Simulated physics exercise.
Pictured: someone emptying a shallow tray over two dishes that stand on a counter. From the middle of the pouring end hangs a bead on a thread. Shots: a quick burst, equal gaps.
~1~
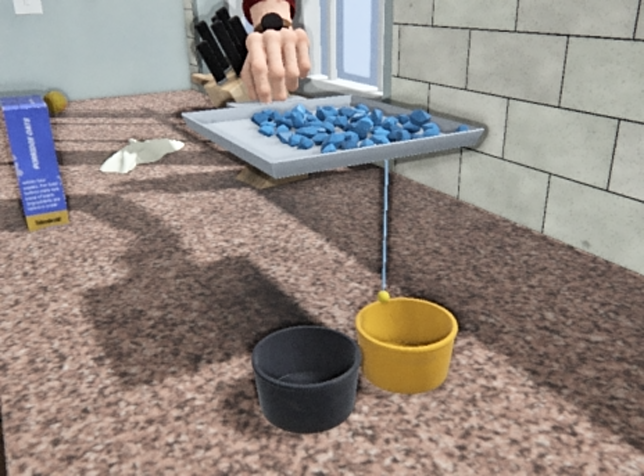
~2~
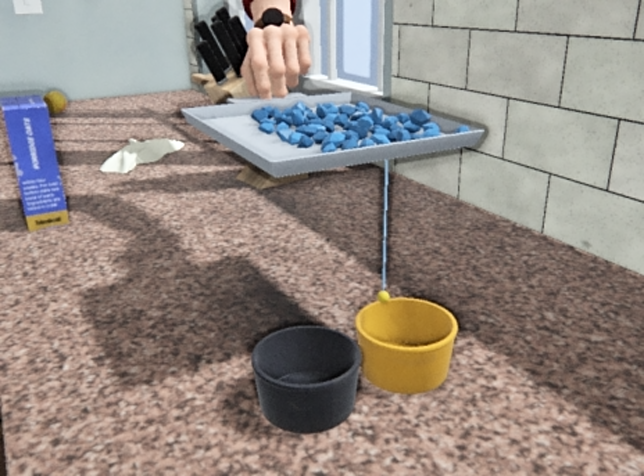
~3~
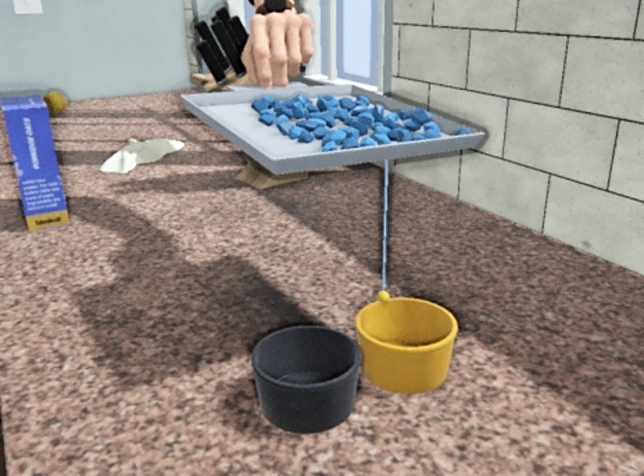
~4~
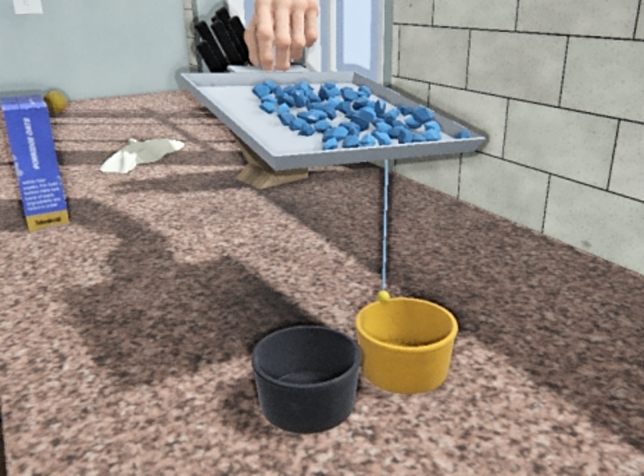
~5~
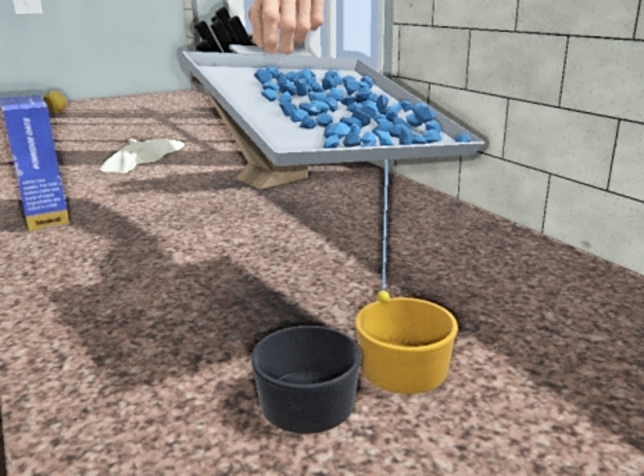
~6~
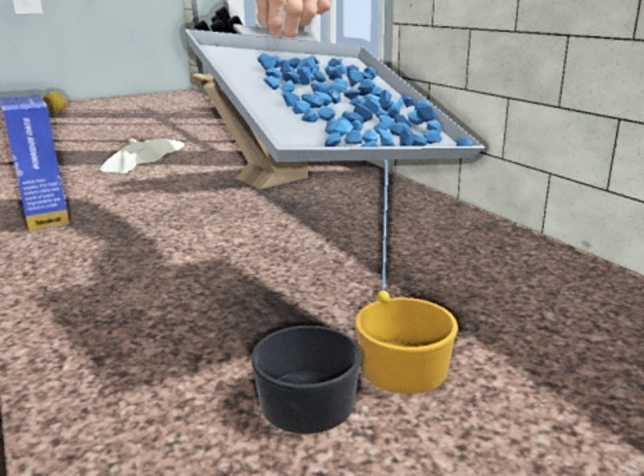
On a speckled counter, a hand raising the far side of a shallow grey tray of blue stones above black and yellow dishes.
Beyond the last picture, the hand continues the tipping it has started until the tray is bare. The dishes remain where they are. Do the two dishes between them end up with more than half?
The dishes are going to end up holding a minor part.
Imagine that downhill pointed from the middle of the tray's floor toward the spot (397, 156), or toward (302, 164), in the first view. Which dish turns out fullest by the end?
Place one gives the rightmost dish, place two gives the leftmost dish.
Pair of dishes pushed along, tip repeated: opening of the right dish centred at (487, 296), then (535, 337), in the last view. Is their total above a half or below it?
Catch, run one: Past the halfway mark; run two: Below the halfway mark.
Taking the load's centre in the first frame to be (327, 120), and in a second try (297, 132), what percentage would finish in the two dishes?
In order, 10 % then 20 %.
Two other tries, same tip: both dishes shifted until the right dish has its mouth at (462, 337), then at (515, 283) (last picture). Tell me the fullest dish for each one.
The one at right the first time, the one at left the second.
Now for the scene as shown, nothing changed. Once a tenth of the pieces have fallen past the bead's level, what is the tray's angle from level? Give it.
Around 85° of tilt.
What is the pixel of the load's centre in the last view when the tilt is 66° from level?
The centre of the load shows up near (421, 115) in the last view.
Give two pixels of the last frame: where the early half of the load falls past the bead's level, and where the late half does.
(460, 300) for the early half, (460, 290) for the late half.
Shortly afterwards, tray tipped steeply; all but a few on the tray; only a few in the air.
Next, tray tipped past a quarter turn; only a few on the tray; near a quarter in the right dish; near half outside both; near a third in the air.
Some moments later, tray tipped past a quarter turn; near a quarter in the right dish; the bulk outside both.
In the end, tray tipped past a quarter turn; none at all in the left dish; near a quarter in the right dish; the bulk outside both.
